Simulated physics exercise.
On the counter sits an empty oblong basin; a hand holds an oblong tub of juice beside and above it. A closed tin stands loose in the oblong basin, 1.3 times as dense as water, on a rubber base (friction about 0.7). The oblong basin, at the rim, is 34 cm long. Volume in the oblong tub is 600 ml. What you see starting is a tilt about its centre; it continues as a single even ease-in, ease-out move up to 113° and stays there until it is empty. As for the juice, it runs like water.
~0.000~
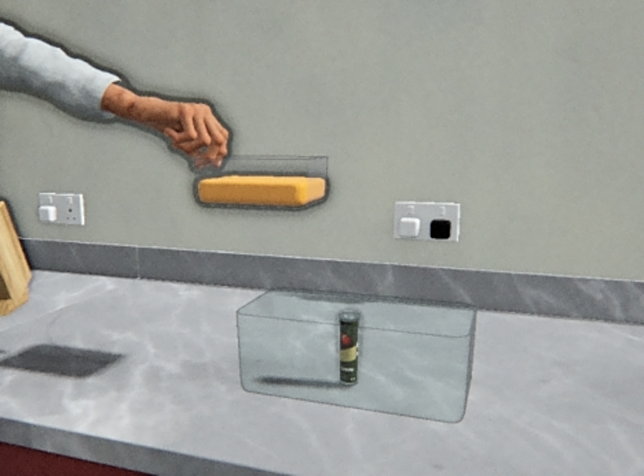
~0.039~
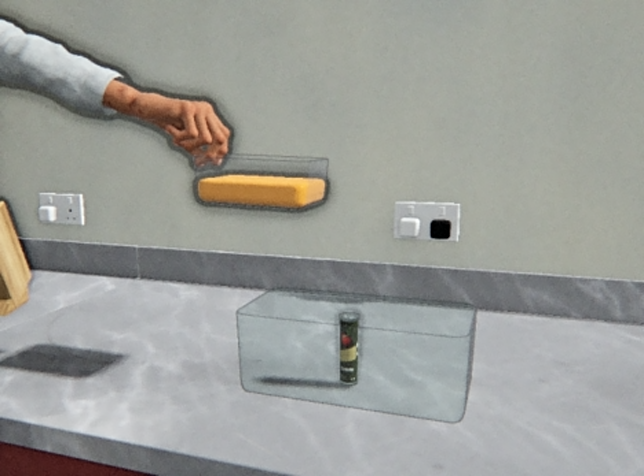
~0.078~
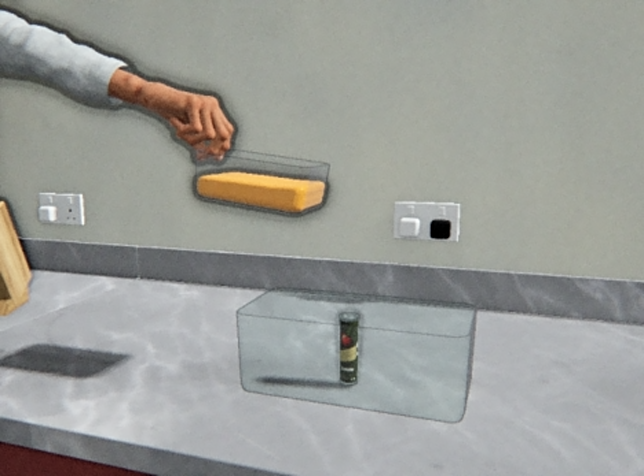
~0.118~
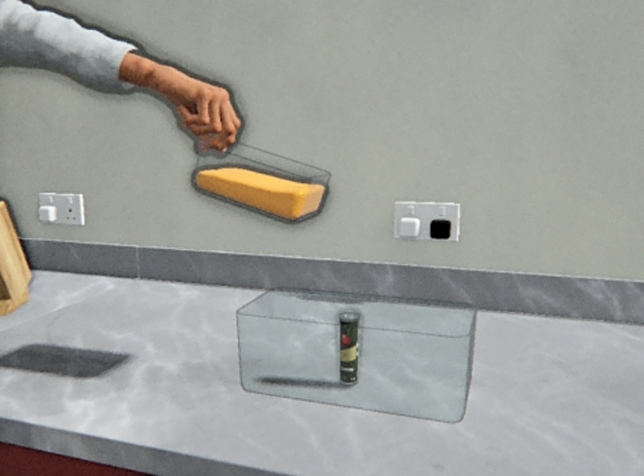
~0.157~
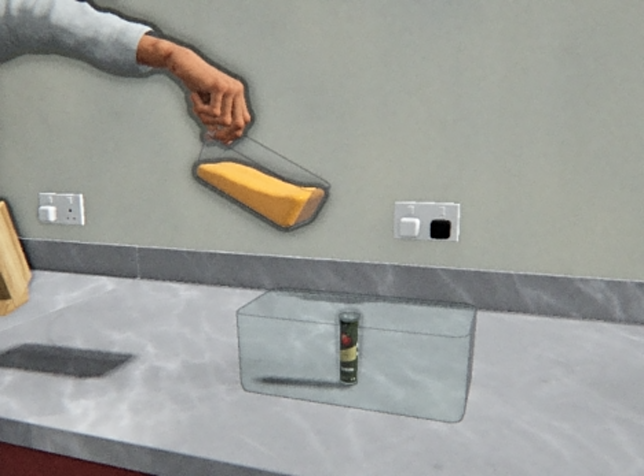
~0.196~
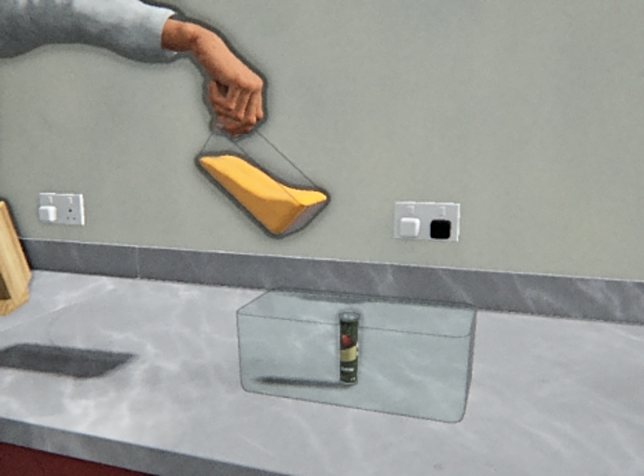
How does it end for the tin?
The tin goes down.
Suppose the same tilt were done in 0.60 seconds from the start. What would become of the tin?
Outcome - the tin stays erect.
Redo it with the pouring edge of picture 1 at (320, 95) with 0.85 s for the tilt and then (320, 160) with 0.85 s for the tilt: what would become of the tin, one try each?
The tin stays vertical the first time and stays vertical the second time.
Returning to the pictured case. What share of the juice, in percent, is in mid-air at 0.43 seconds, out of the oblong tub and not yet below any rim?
Estimate: About 54 % of all of it.
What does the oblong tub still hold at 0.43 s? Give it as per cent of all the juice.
About 12 percent.
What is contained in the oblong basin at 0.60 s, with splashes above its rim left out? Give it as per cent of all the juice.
Value: Approx. 88 %.
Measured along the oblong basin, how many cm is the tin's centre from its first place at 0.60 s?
Reading: Roughly 3 cm.
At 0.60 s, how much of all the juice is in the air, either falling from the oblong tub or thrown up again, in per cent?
Airborne share: Near 9 %.
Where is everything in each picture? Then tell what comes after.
It leans 0°; its right rim is at (318, 159); the juice meets the walls at (214, 179) and (317, 182); the oblong basin's rim runs from (255, 300) to (473, 321); the tin's top is at (349, 320), in the first frame.
It leans 2°; its right rim is at (319, 161); the juice meets the walls at (215, 178) and (317, 182), in the second frame.
It leans 7°; its right rim is at (320, 167); the juice meets the walls at (215, 175) and (317, 185), in the third frame.
It leans 16°; its right rim is at (321, 177); the juice meets the walls at (214, 171) and (317, 189), in the fourth frame.
It leans 27°; its right rim is at (321, 190); the juice meets the walls at (214, 165) and (315, 192), in the fifth frame.
It leans 40°; its right rim is at (317, 204); the juice meets the walls at (216, 157) and (316, 197), in the sixth frame.
Then, 0.43 s in, the tilt is 110° and 13 per cent is still to pour; the tin stands where it began.
Then, 0.60 s in, the tilt is 113° and 3 per cent is still to pour; the tin stands 3 cm from where it began.
Then, 0.78 s in, the tilt is 113° and 0 per cent is still to pour; the tin leans 26°.
Then, 0.98 s in, the tilt is 113° and 0 per cent is still to pour; the tin lies on its side.
Finally, the tin lies on its side.
